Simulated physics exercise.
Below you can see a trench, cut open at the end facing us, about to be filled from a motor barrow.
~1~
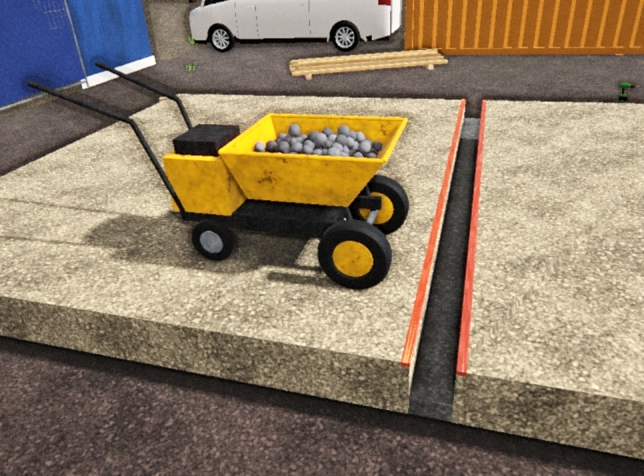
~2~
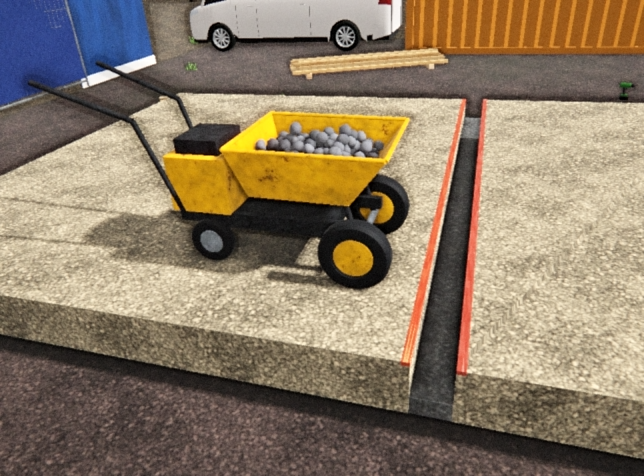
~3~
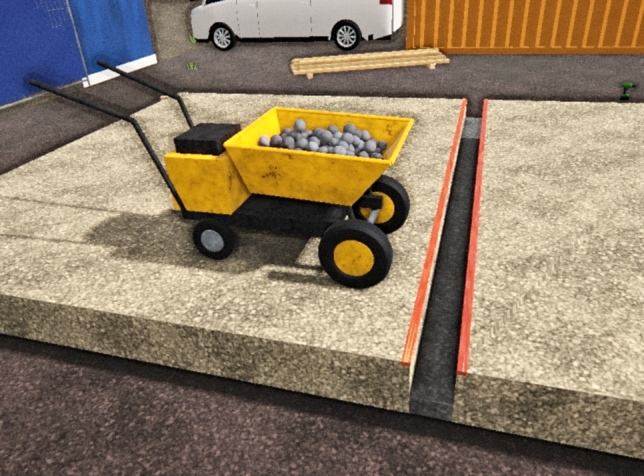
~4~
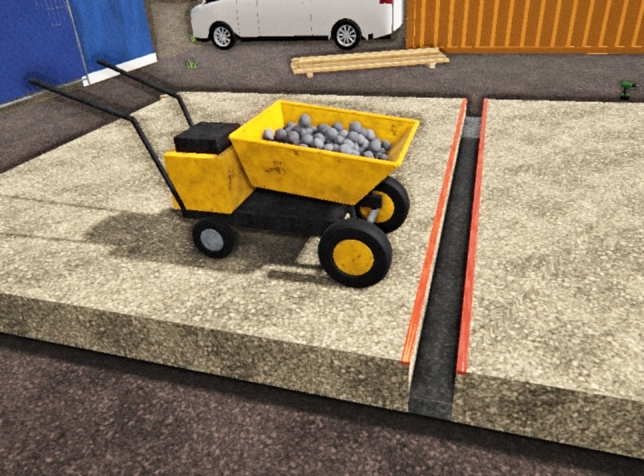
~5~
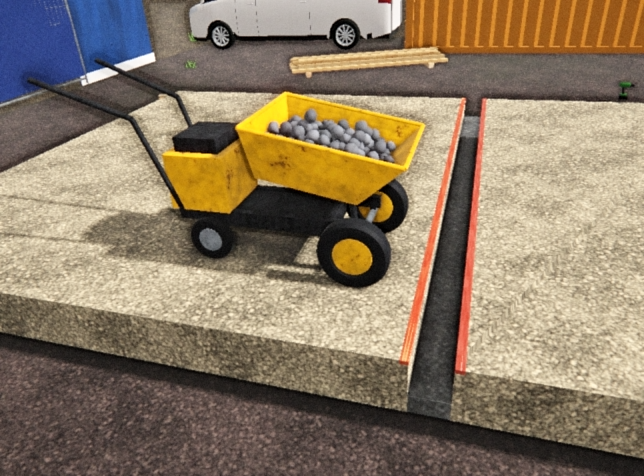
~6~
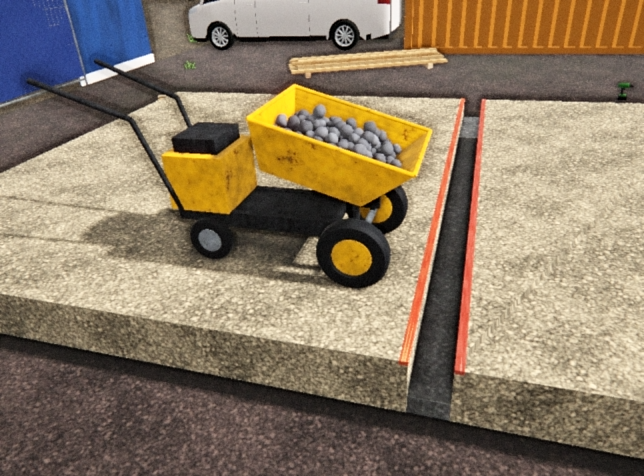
A yellow motor barrow loaded with round grey cobbles stood still on a pale slab beside a narrow, red-edged trench, and its skip slowly tilted forward to the right, with the cobbles still inside.
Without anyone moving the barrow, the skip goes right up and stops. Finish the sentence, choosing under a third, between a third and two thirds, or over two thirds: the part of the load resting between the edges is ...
The part between the edges is under a third of the load.
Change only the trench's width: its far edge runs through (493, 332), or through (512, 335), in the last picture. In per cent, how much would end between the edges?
First try: About 50 %; second try: About 80 %.
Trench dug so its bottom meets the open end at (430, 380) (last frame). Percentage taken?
The share would be around 0 in a hundred.
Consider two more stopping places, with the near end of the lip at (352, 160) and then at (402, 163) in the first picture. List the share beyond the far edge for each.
About 40 percent at the first place and about 80 percent at the second.
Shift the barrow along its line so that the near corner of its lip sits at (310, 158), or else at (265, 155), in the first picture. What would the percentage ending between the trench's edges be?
The share would be near 60 percent, and then near 30 percent.
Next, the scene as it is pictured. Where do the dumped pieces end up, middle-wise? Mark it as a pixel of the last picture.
Last view, resting centre - approx. (515, 268).
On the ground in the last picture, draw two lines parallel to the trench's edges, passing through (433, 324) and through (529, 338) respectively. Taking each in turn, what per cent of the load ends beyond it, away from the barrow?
Estimate: 80 %, then 30 %.
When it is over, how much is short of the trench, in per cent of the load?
Call it some 0 percent of the pieces.
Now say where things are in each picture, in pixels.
Lip of the skip at (383, 162), level; top of the load at (320, 140), round cobbles; first edge of the trench at (414, 322); far edge at (465, 329), the trench under half as wide as the skip, and about as deep as wide, in the first frame.
Lip of the skip at (385, 162), level; top of the load at (322, 139), in the second frame.
Lip of the skip at (391, 163), tipped barely; top of the load at (314, 143), in the third frame.
Lip of the skip at (397, 165), tipped a little; top of the load at (309, 142), in the fourth frame.
Lip of the skip at (405, 169), tipped a little; top of the load at (314, 137), in the fifth frame.
Lip of the skip at (414, 176), tipped clearly; top of the load at (322, 134); first edge of the trench at (413, 321); far edge at (464, 328), in the sixth frame.
Soon, skip tipped steeply; all in the skip.
A while on, skip tipped right over; about two thirds in the skip; about a quarter beyond it; a small part falling.
Towards the end, skip tipped right over; about a quarter in the skip; a stray few in or heaped over the trench; most beyond it.
Finally, skip tipped right over; about a quarter in the skip; a stray few in or heaped over the trench; most beyond it.
